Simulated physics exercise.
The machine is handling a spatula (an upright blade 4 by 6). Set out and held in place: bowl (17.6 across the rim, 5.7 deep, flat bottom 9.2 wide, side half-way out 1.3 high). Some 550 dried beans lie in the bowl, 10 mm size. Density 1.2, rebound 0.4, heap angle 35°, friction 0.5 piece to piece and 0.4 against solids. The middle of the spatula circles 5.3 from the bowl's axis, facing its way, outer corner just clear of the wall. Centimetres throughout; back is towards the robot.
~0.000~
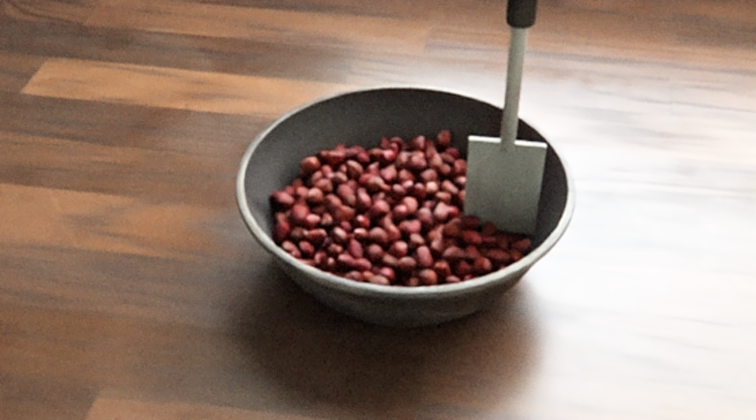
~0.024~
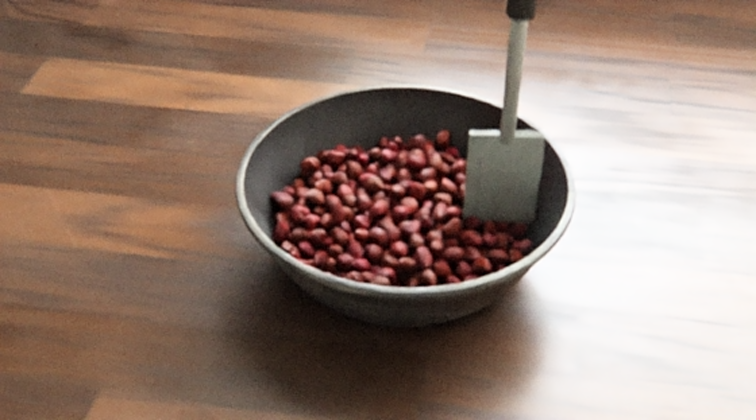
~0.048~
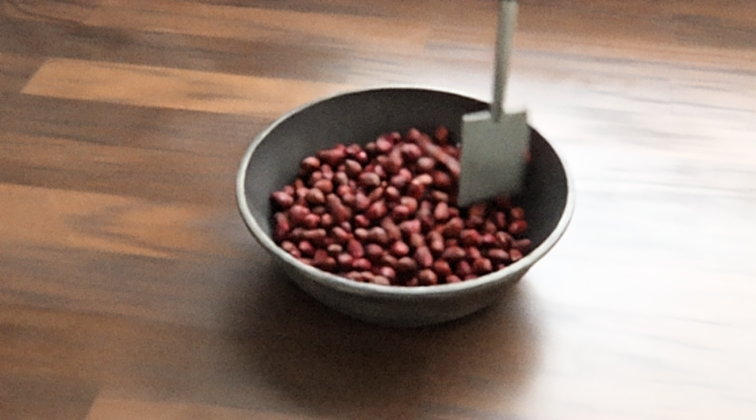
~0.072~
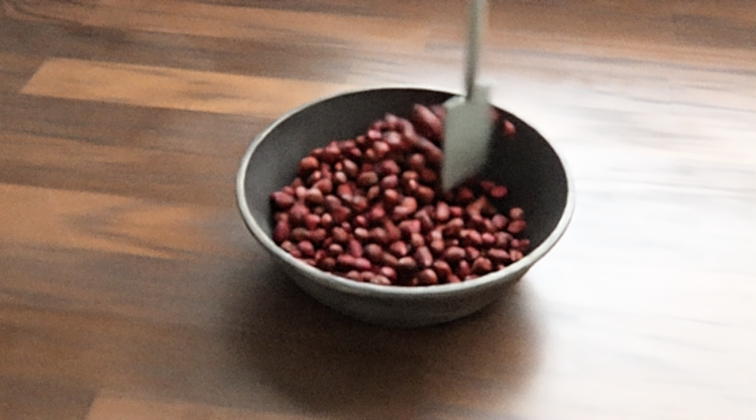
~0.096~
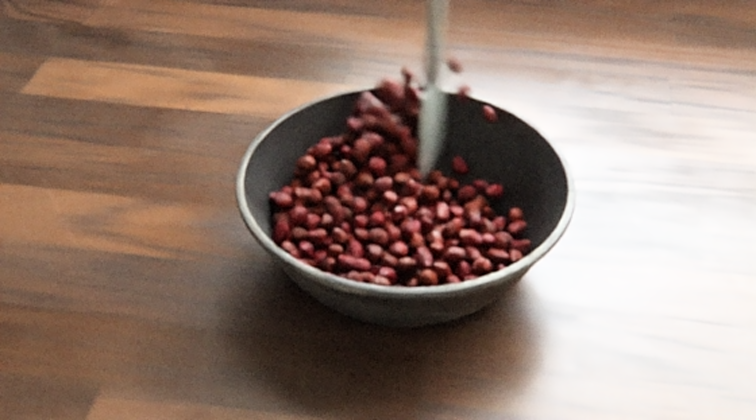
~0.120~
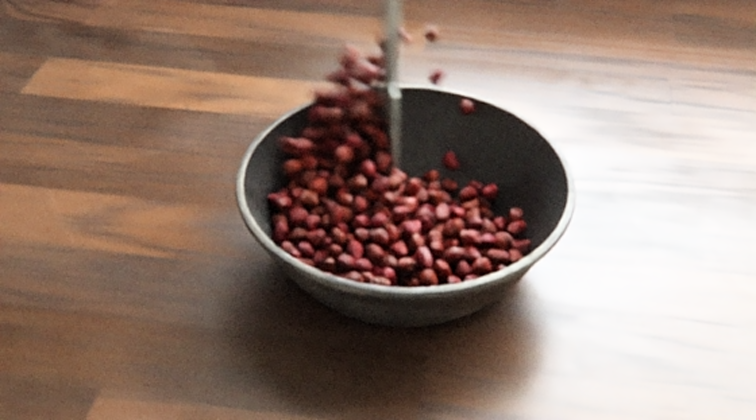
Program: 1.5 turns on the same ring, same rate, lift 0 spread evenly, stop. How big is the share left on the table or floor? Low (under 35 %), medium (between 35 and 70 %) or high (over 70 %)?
Share on the table or floor: Medium (between 35 and 70 %).
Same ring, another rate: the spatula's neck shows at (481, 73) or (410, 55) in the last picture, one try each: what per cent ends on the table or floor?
Some 25 and 45 per cent.
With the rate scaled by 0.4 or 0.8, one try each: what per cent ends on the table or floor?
Some 25 and 40 per cent.
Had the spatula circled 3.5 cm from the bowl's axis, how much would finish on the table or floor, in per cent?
Then about 45 per cent.
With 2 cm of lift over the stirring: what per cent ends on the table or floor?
Some 20 per cent.
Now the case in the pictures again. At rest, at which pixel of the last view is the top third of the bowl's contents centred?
Near (371, 254).
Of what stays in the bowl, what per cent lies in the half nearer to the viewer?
Some 65 per cent.
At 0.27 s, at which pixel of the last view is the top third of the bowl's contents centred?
At about (435, 256).
By 0.27 s, 272° round, highest piece 13 above the table; 442 in the bowl, 14 on the table or floor, 94 in flight or on the tool.
By 0.42 s, 76° round, highest piece 11 above the table; 356 in the bowl, 122 on the table or floor, 72 in flight or on the tool.
By 0.70 s, 180° round, highest piece 5 above the table; 294 in the bowl, 256 on the table or floor.
By 1.40 s, 180° round, highest piece 4 above the table; 294 in the bowl, 256 on the table or floor.
Final count, 294 in the bowl, 256 on the table or floor. That is 47 % on the table or floor.
